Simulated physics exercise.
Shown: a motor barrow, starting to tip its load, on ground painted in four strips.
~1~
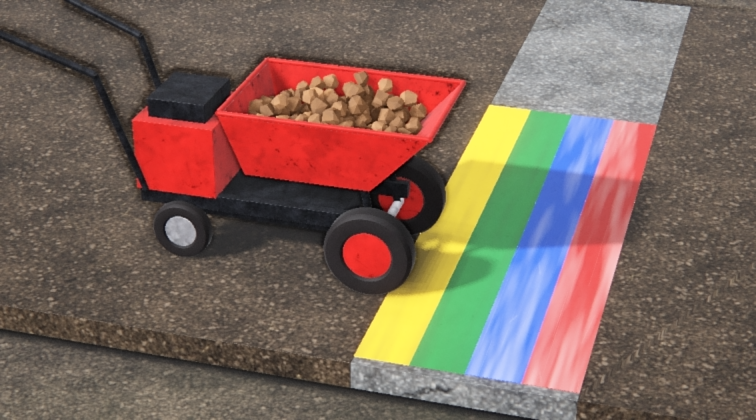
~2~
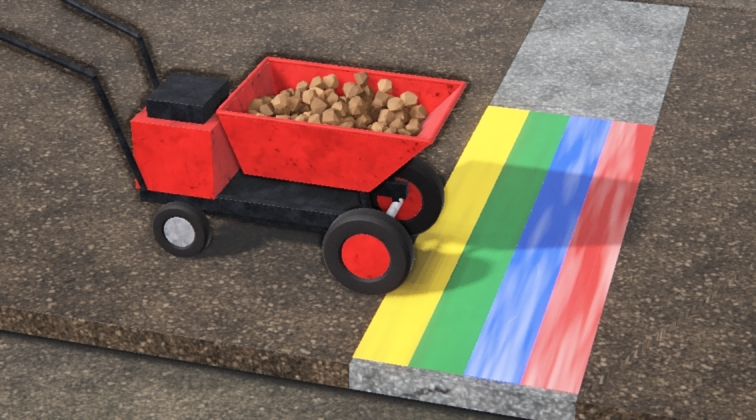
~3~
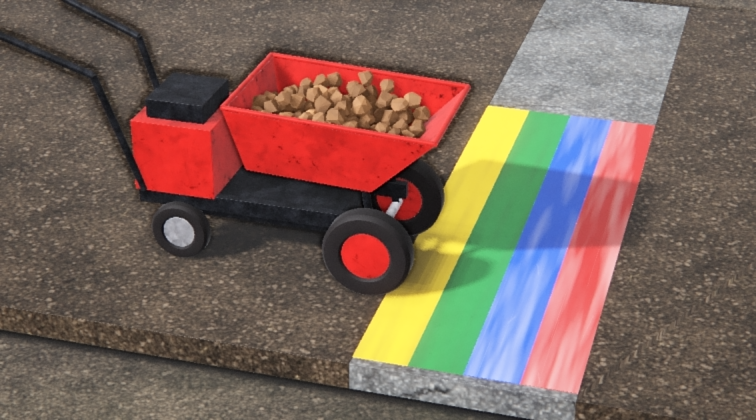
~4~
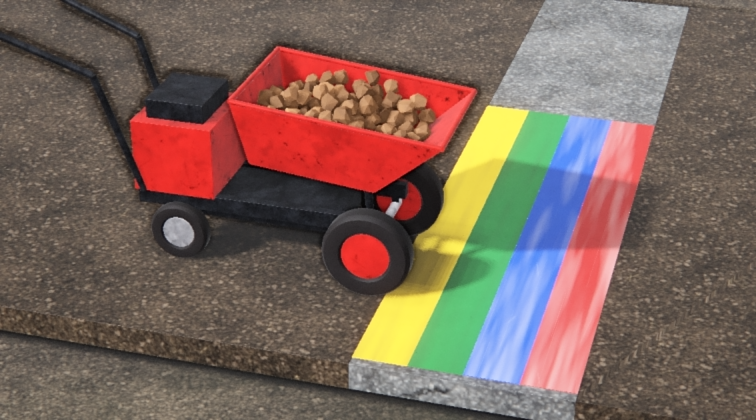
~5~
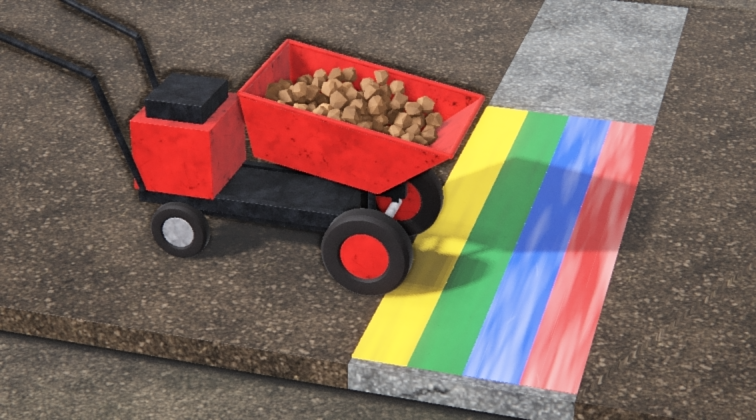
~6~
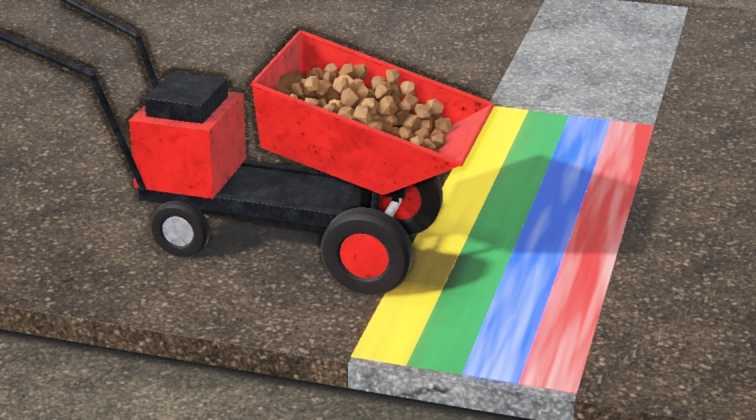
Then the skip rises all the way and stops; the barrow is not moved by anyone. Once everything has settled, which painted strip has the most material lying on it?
Most of it lies on the red strip.
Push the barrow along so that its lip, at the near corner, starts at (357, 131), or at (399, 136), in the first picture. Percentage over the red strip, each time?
Result: Try 1 = 10 %, try 2 = 30 %.
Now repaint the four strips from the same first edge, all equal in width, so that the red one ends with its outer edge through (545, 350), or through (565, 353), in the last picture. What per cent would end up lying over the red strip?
I'd say some 30 % for the first and some 30 % for the second.
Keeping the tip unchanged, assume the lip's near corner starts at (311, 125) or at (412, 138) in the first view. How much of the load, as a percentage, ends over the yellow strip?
The first position yields around 20 per cent; the second yields around 0 per cent.
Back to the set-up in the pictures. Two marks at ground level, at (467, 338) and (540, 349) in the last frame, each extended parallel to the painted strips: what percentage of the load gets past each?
Roughly 80 and 50 percent.
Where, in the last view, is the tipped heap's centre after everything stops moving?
I'd mark it at roughly (581, 280).
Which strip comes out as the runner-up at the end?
The next one is that blue strip.
Soon, skip tipped steeply; all in the skip.
A while on, skip tipped right over; most in the skip; a small part over the blue strip; a stray few over the red strip; a stray few falling.
Towards the end, skip tipped right over; about a quarter in the skip; a small part over the blue strip; about a third over the red strip; about a quarter off the paint.
Finally, skip tipped right over; about a quarter in the skip; none over the yellow strip; a stray few over the green strip; about a quarter over the blue strip; about a third over the red strip; about a quarter off the paint.
